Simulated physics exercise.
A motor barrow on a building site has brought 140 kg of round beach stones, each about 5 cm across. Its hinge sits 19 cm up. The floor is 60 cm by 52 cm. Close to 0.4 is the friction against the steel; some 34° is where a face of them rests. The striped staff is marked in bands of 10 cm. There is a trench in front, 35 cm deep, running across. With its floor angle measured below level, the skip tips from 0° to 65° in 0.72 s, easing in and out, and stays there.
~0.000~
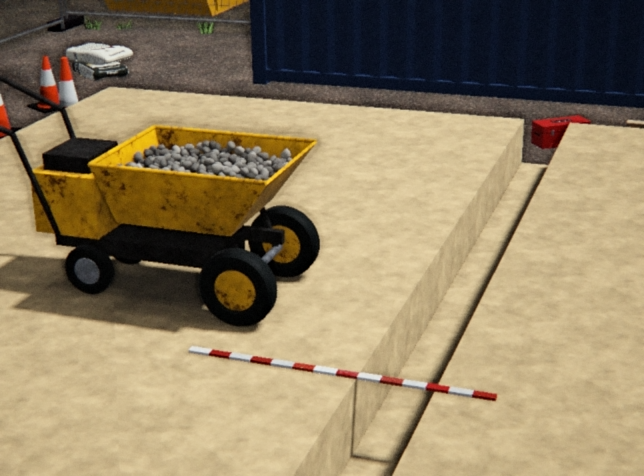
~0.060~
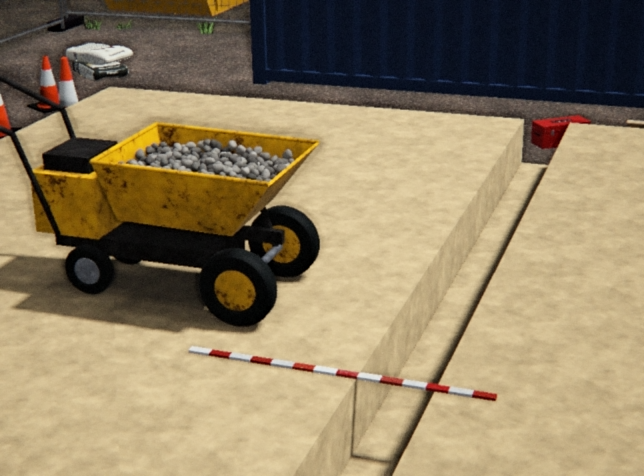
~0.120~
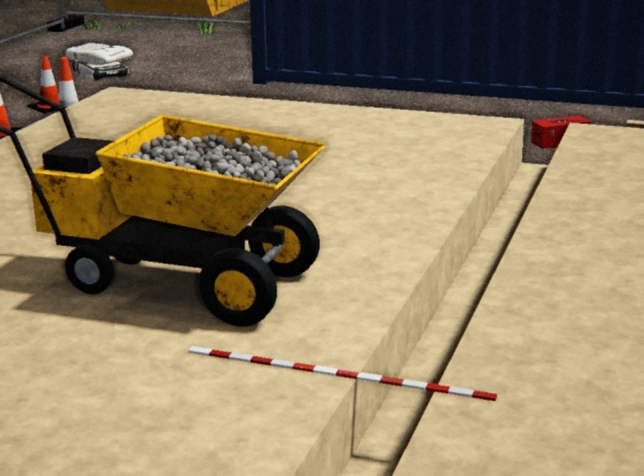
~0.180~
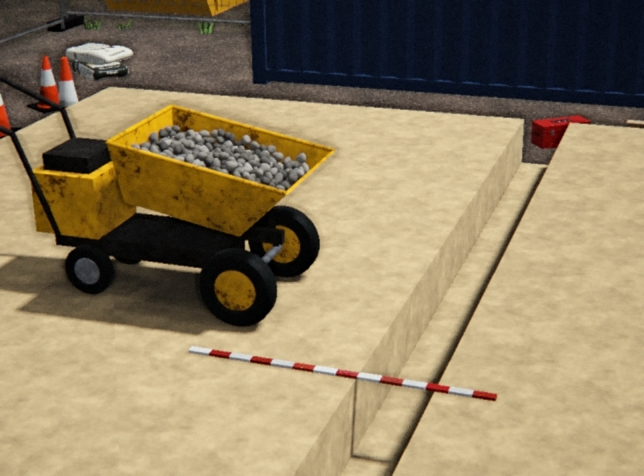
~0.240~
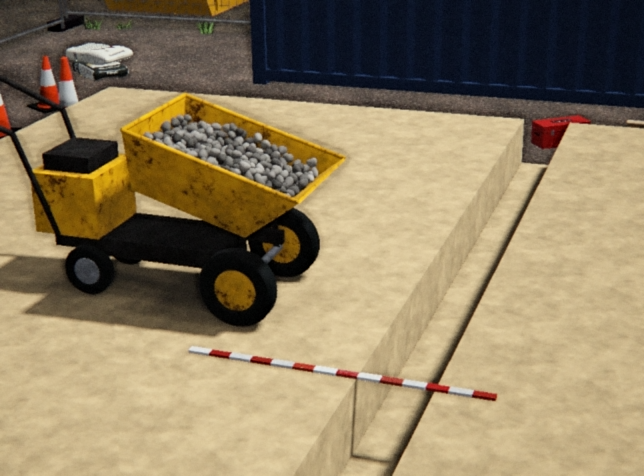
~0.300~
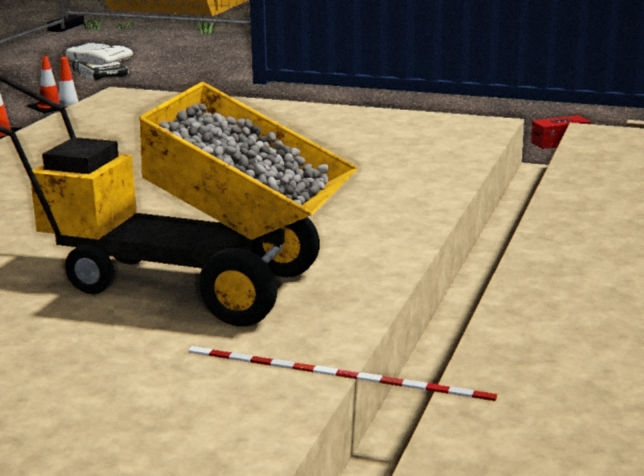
Yellow skip of a motor barrow loaded with grey stones tilting steadily forward to the right, its rear end rising beside a trench.
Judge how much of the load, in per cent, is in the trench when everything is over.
I judge it at about 89 per cent.
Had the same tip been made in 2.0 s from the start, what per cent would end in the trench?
95 per cent.
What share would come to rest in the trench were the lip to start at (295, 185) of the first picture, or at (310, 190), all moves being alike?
First place: Near 70%; second place: Near 55%.
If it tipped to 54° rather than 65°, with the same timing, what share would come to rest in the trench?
About 55%.
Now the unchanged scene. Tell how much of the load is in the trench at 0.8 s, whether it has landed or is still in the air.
Around 20 per cent of it, at that instant.
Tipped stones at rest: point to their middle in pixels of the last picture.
Resting centre: About (432, 368).
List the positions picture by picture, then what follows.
In the first frame, the skip is at 0°, its lip at (266, 183); the top of the load is at (204, 153).
In the second frame, the skip is at 1°, its lip at (269, 184); the top of the load is at (205, 152); the stones move at 0.3 m/s on average.
In the third frame, the skip is at 5°, its lip at (276, 188); the top of the load is at (187, 148); the stones move at 0.7 m/s on average.
In the fourth frame, the skip is at 10°, its lip at (286, 194); the top of the load is at (173, 139); the stones move at 0.9 m/s on average.
In the fifth frame, the skip is at 17°, its lip at (298, 202); the top of the load is at (182, 127); the stones move at 1.1 m/s on average.
In the sixth frame, the skip is at 24°, its lip at (311, 214); the top of the load is at (193, 116); the stones move at 1.2 m/s on average.
After 0.5 s the floor is at 55°; 100 % in the skip; the foremost stones are at (354, 234).
After 0.8 s the floor is at 65°; 78 % in the skip, 4 % short of the trench, 18 % in the trench; the foremost stones are at (437, 355).
After 1.2 s the floor is at 65°; 29 % in the skip, 4 % short of the trench, 58 % in the trench, 9 % past the trench; the foremost stones are at (580, 330).
After 3.1 s the floor is at 65°; 0 % in the skip, 2 % short of the trench, 89 % in the trench, 9 % past the trench; the foremost stones are past the picture's edge.
